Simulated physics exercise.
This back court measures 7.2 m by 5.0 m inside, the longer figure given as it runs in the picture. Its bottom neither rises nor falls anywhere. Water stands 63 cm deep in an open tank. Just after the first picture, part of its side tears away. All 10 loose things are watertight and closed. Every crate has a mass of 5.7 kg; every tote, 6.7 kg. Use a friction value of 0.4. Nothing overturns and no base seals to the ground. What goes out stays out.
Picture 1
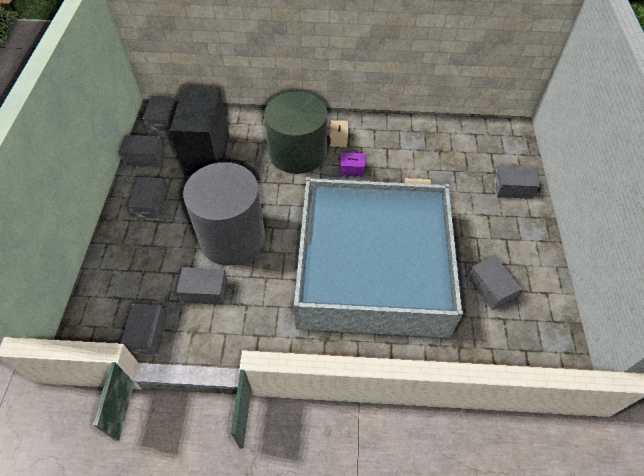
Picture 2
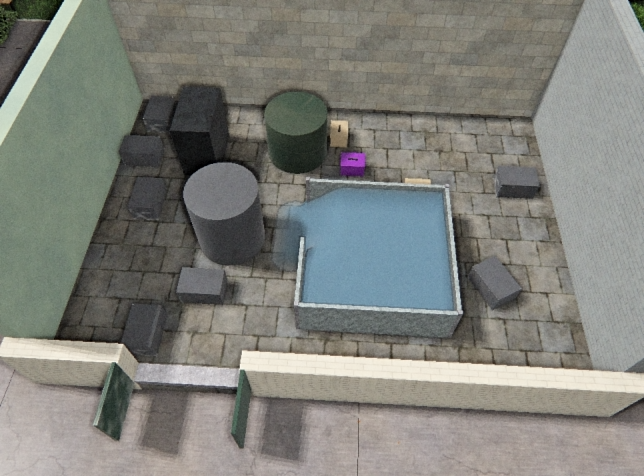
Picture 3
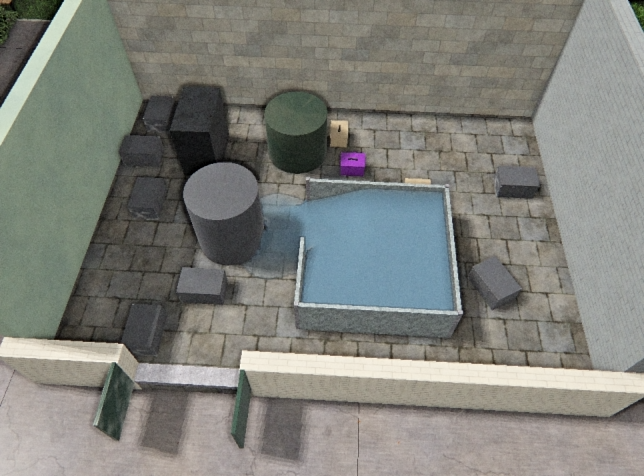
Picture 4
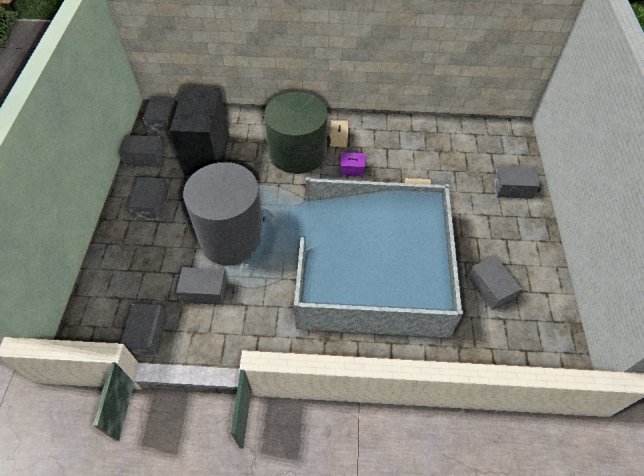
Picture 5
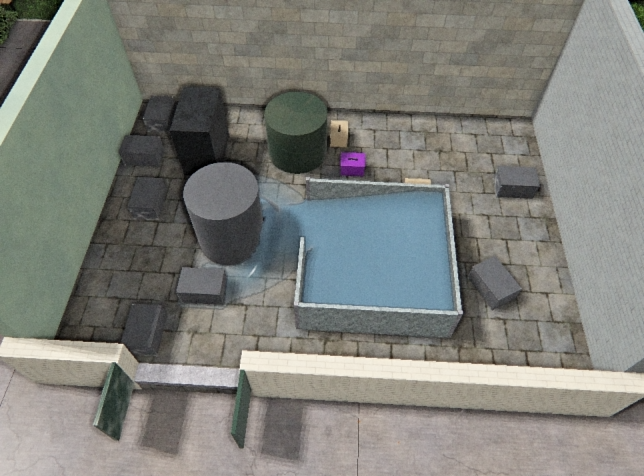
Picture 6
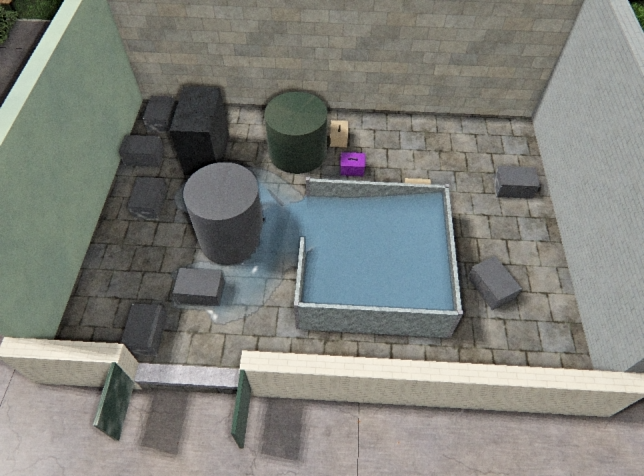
Water poured out through a gap torn in the left side of an open tank, then spread across the paved yard around a big grey cylinder, while the purple box behind stayed put.
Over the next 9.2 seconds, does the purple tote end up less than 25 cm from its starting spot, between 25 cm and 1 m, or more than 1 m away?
Displacement: Negligible.
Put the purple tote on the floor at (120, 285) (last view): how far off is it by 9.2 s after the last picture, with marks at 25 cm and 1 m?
Put there, it wanders off a long way.
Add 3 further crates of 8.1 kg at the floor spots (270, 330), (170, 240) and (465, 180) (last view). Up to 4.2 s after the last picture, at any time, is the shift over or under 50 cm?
In the order listed: Across the line; behind the line; behind the line.
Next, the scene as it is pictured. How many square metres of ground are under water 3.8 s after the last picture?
Some 29 m2.
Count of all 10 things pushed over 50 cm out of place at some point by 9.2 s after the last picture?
My count gives 8.
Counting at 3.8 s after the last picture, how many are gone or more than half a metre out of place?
The number comes to 6.
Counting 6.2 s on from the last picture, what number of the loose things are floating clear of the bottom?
At that point I count 5.
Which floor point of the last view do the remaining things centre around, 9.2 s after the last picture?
Centred roughly on (334, 271).
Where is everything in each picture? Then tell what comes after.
The first frame shows the purple tote at (353, 160), on the bottom; water covers 3.9 m2; 0 of 10 have shifted.
The second frame shows the purple tote at (353, 160), on the bottom; water covers 4.5 m2; 0 of 10 have shifted.
The third frame shows the purple tote at (353, 160) rests on the ground; water covers 5.1 m2; 0 of 10 have shifted.
The fourth frame shows the purple tote at (353, 160) rests on the ground; 5.5 m2 under water; 0 of 10 have shifted.
The fifth frame shows the purple tote at (353, 160), on the bottom; water covers 6.1 m2; 0 of 10 have shifted.
The sixth frame shows the purple tote at (353, 160), on the bottom; water covers 7.1 m2; 0 of 10 have shifted.
Then, 1.2 s after the last picture the purple tote is near (353, 160), 0.0 m from its start, aground; 0 of 10 are out; 0 afloat.
Then, 3.8 s after the last picture the purple tote is near (353, 160), 0.0 m from its start, aground; 0 of 10 are out; 5 afloat.
Then, 6.2 s after the last picture the purple tote is near (353, 160), 0.0 m from its start, aground; 1 of 10 are out; 5 afloat.
Then, 9.2 s after the last picture the purple tote is near (353, 160), 0.0 m from its start, aground; 1 of 10 are out; 6 afloat.
